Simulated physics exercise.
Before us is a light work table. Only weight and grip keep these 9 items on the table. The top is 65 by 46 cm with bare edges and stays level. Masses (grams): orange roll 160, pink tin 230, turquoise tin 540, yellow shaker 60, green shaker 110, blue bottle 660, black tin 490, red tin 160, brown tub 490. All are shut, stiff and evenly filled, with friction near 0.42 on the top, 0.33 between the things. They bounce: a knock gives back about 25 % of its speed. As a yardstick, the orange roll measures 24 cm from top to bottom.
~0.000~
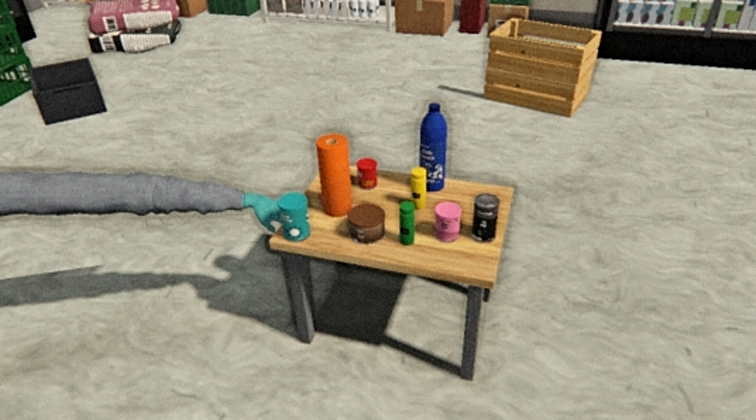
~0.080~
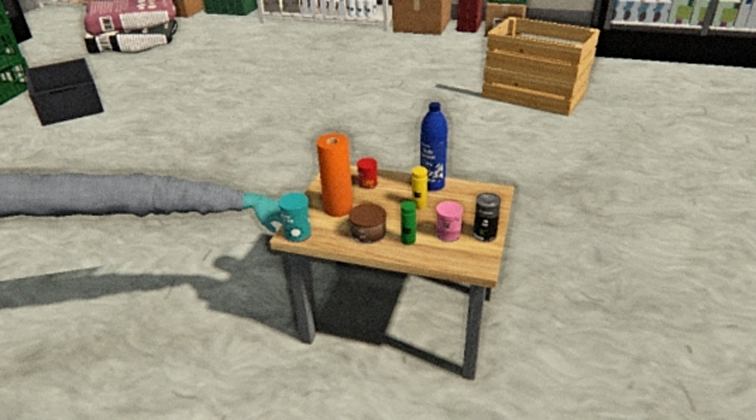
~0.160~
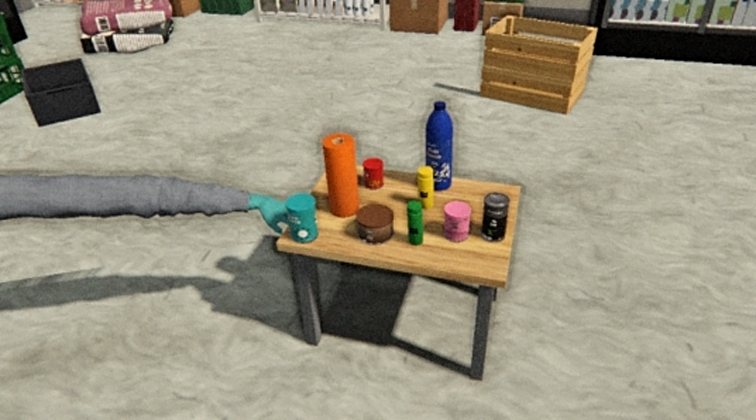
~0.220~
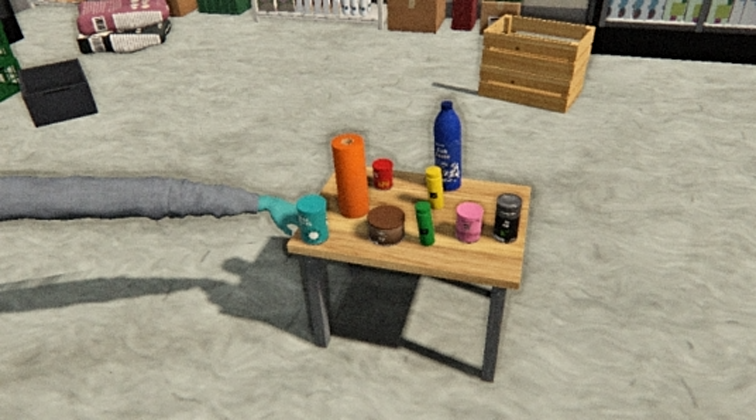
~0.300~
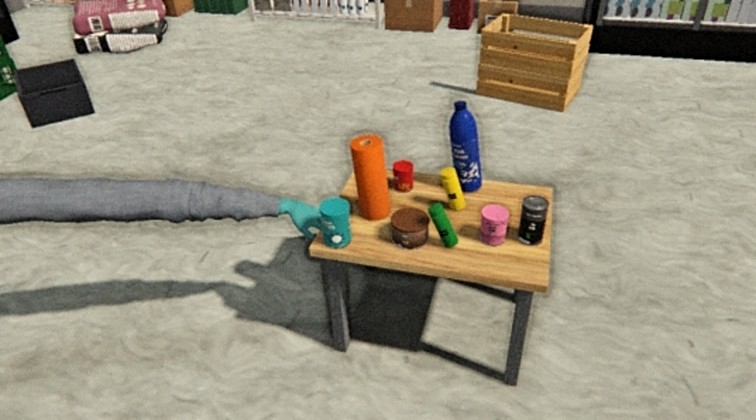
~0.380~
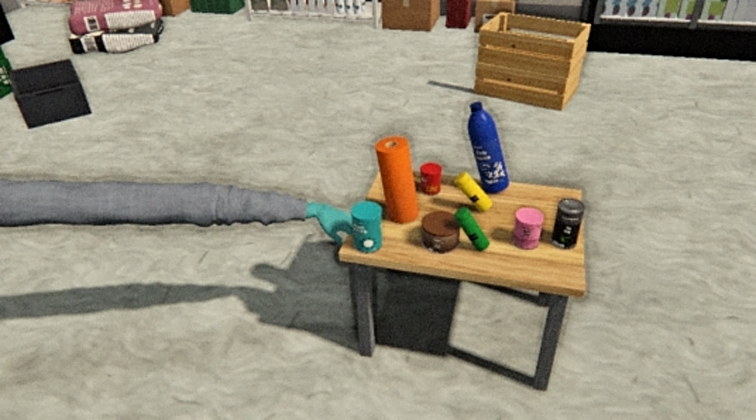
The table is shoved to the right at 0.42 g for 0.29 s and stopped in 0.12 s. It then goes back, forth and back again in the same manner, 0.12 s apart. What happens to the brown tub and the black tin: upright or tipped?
The brown tub stays upright and the black tin tips over.
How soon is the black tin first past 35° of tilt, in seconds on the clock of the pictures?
Near 0.6 s.
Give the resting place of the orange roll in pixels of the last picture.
At about (466, 213).
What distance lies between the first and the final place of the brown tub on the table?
Some 7 cm.
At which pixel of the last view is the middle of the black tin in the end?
Near (613, 357).
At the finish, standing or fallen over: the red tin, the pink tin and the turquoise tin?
The red tin is still upright; the pink tin tips over; the turquoise tin is still upright.
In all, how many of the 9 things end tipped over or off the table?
6 of them.
Around 0.88 s, table 6 cm from its start; pink tin, blue bottle and black tin now off the table; brown tub shifted 13 cm near (436, 233); orange roll on its side.
Around 1.58 s, table 24 cm from its start; yellow shaker now off the table; brown tub shifted 8 cm near (485, 239); orange roll on its side.
Finally (2.7 s), off the table and tipped over, pink tin, yellow shaker, green shaker, blue bottle and black tin; on their side or leaning hard on the table, orange roll; not toppled but over 5 cm from the start, turquoise tin, red tin and brown tub. Final places as that camera would see them, brown tub near (392, 227), black tin near (613, 357).
